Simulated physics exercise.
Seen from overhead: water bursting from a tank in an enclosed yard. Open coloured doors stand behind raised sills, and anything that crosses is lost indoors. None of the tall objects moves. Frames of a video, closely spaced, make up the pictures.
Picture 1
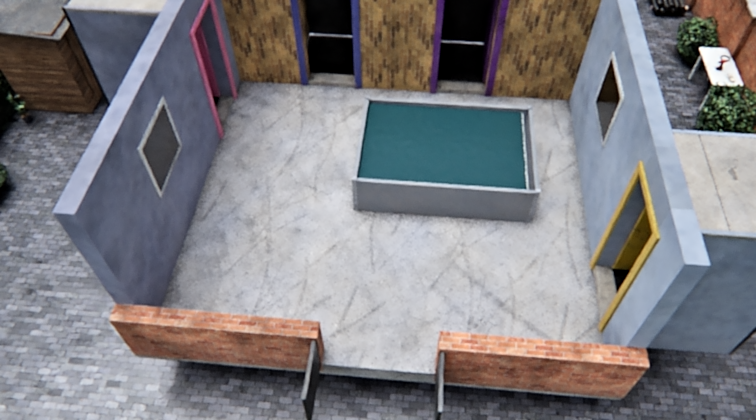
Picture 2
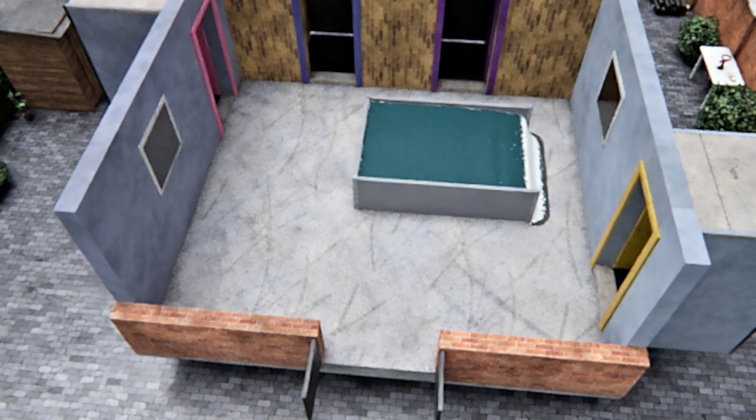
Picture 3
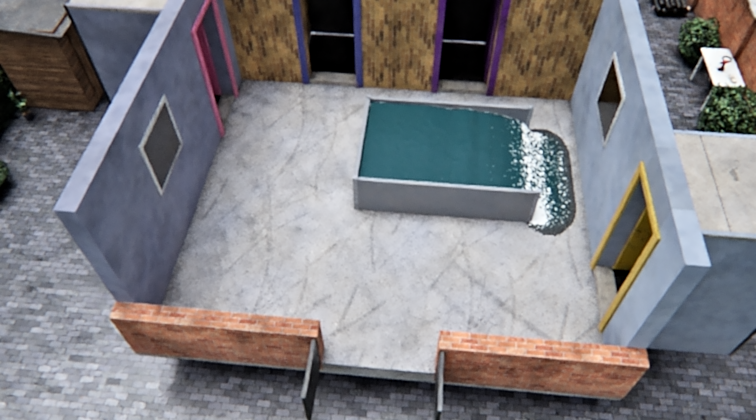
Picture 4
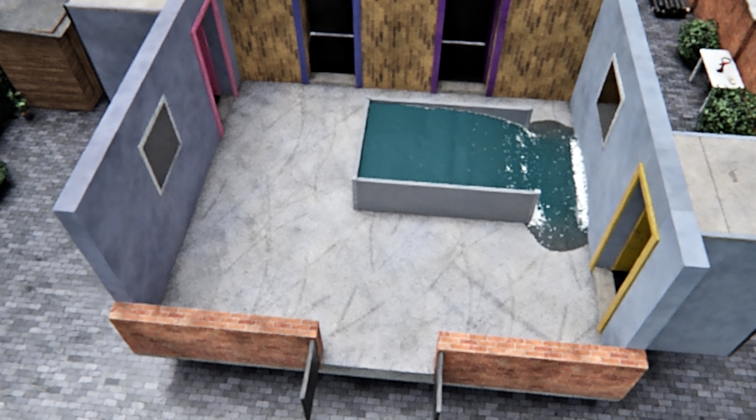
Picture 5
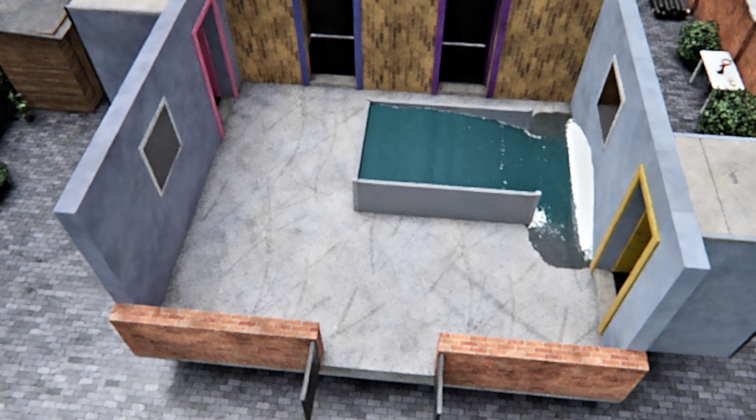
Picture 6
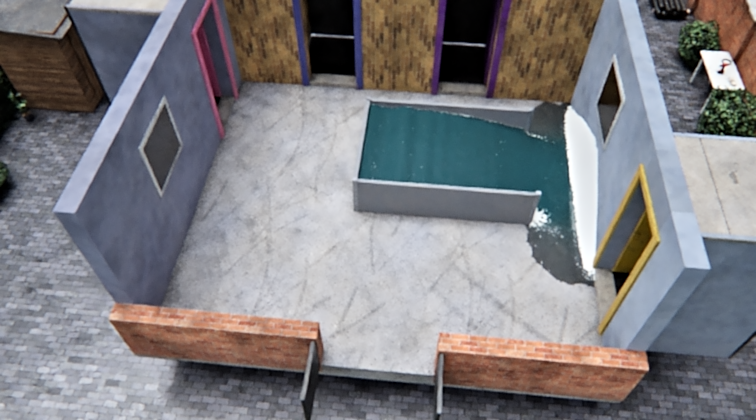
A tank of green water opens on its right side and water pours out to the wall.
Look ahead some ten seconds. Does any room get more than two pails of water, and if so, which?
Outcome: The purple door keeps inside the allowance there. The yellow door keeps inside the allowance there. The blue door keeps inside the allowance there. The pink door exceeds the allowance there.
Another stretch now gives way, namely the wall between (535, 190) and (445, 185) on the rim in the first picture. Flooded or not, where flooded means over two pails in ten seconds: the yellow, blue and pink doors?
Yellow exceeds the limit, blue stays within the limit, pink stays within the limit.
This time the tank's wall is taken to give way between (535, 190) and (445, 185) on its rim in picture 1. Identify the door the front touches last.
Door marked blue.
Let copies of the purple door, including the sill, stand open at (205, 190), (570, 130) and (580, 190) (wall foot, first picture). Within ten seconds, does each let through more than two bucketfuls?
Well, the first is below the limit, the next is above the limit, and the last is above the limit.
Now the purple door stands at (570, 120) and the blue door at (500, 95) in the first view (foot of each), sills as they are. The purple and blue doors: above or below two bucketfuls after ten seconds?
My reading: Purple door is over, blue door takes more.
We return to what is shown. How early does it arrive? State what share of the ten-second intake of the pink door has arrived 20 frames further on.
I get 0 per cent.
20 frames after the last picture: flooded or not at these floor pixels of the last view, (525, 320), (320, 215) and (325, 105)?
The three points read soaked through, clear and soaked through.
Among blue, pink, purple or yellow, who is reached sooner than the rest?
Answer: The yellow one.
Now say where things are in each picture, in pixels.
In the first frame, the tank at (446, 145) is whole and still.
In the second frame, water pours out at (527, 168) and has run to a hidden place.
In the third frame, water pours out at (526, 170) and has run to (547, 134).
In the fourth frame, the front is at (573, 132), out from the gap at (526, 172).
In the fifth frame, water pours out at (526, 173) and has run to (591, 263).
In the sixth frame, the front is at (570, 105), out from the gap at (526, 174).
A moment on, water covers 20 % of the floor; the purple door not reached, the yellow door wet at the sill, nothing in, the blue door not reached, the pink door not reached.
Next, water covers 35 % of the floor; the purple door wet at the sill, nothing in, the yellow door wet at the sill, nothing in, the blue door not reached, the pink door not reached.
Then, water covers 65 % of the floor; the purple door wet at the sill, nothing in, the yellow door under two buckets in, the blue door wet at the sill, nothing in, the pink door wet at the sill, nothing in.
Later, water covers 90 % of the floor; the purple door under two buckets in, the yellow door under two buckets in, the blue door wet at the sill, nothing in, the pink door far over two buckets in.
In the end, water covers 95 % of the floor; the purple door under two buckets in, the yellow door under two buckets in, the blue door wet at the sill, nothing in, the pink door far over two buckets in.
